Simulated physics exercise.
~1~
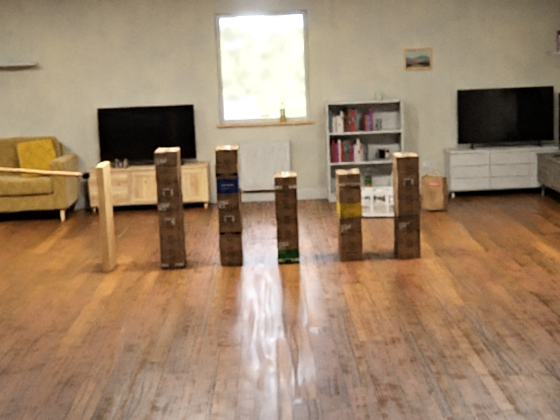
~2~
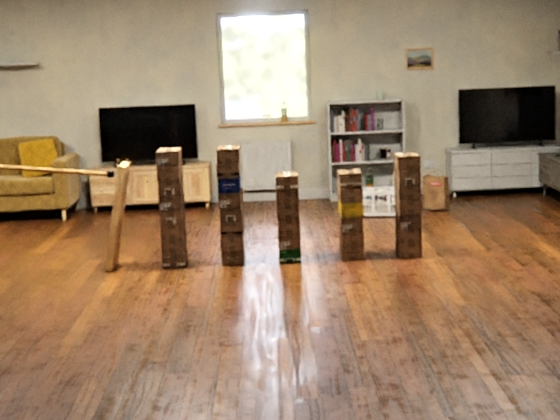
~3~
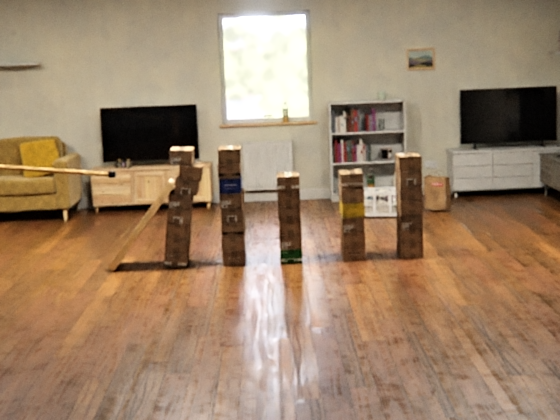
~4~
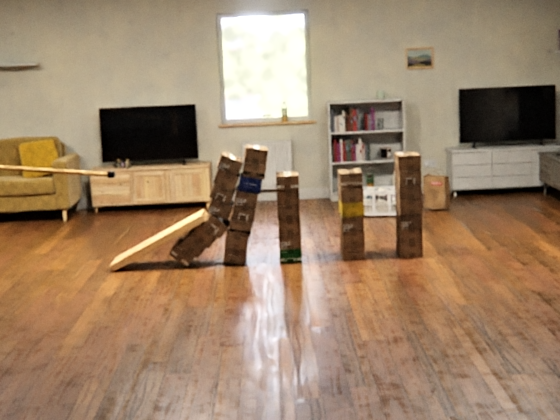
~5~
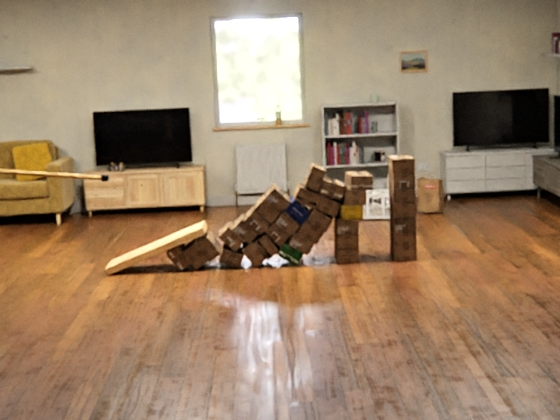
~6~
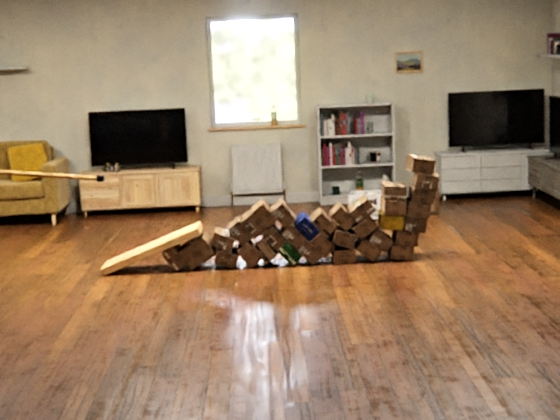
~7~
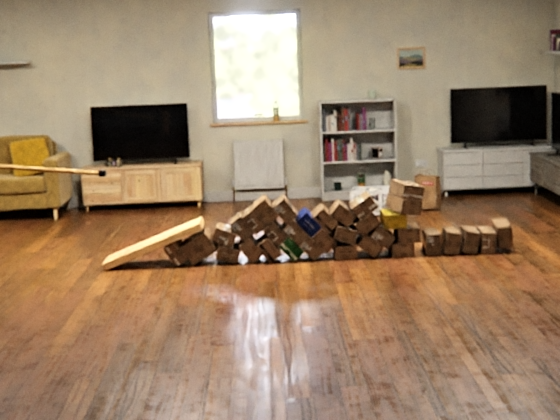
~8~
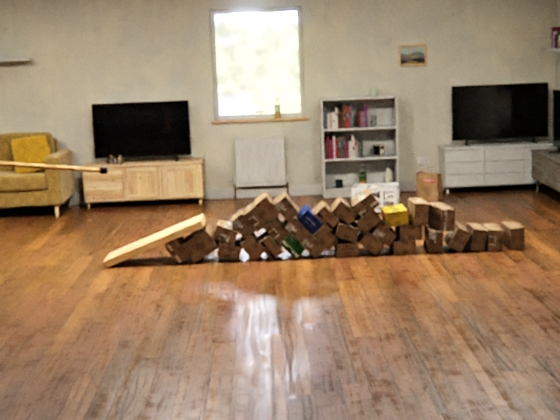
The video shows a pole pushing an upright board rightward into a row of five stacked box columns in a living room. The columns topple one after another to the right, ending as a long, low heap with the board slanted against its left end.
